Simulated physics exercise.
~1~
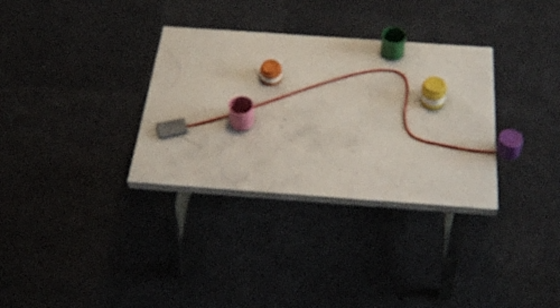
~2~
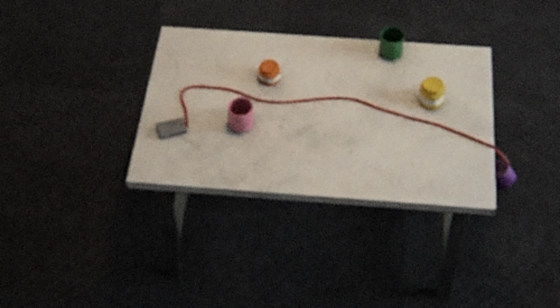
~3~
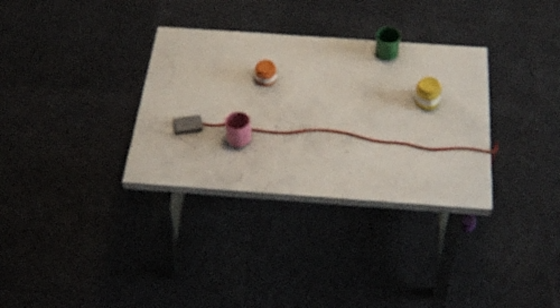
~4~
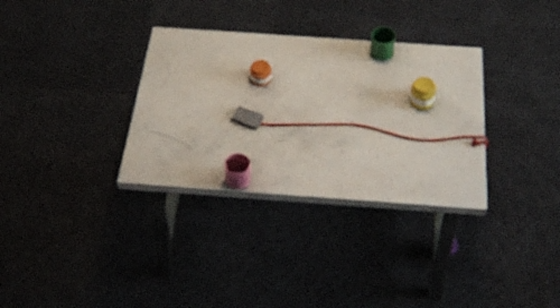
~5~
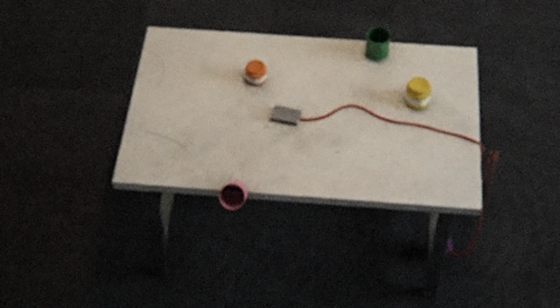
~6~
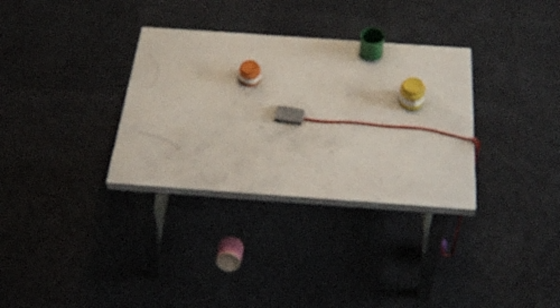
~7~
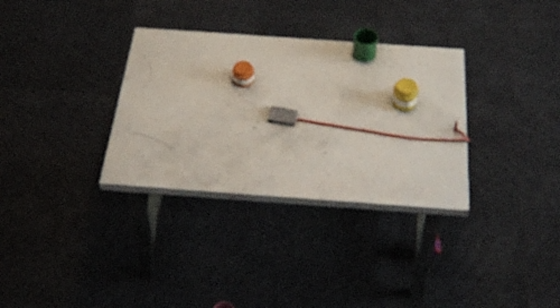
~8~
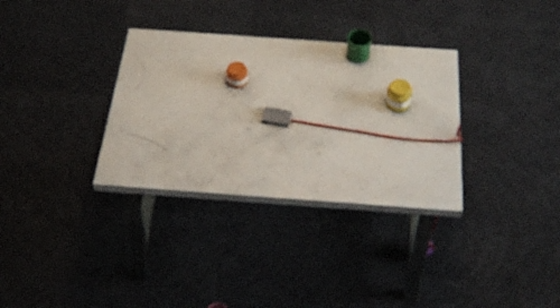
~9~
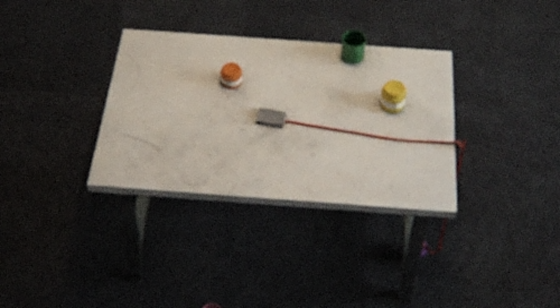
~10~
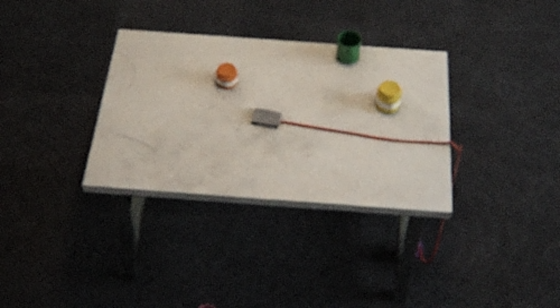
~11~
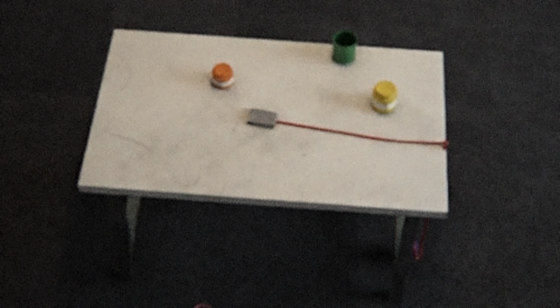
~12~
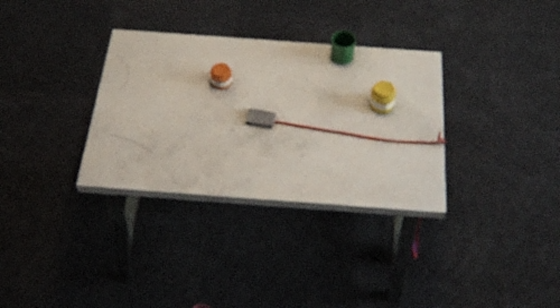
A purple speaker hangs off the right edge of a pale desk, tied by a red cable to a grey phone at the left, seen from above against a dark floor. A pink mug stands near the phone, with an orange jar, a green mug and a yellow jar towards the back. The speaker drops, pulling the cable taut and dragging the phone rightward. The pink mug is swept to the front edge and tumbles to the floor. The phone stops mid-desk, the speaker dangles below, and the jars and green mug stay standing.
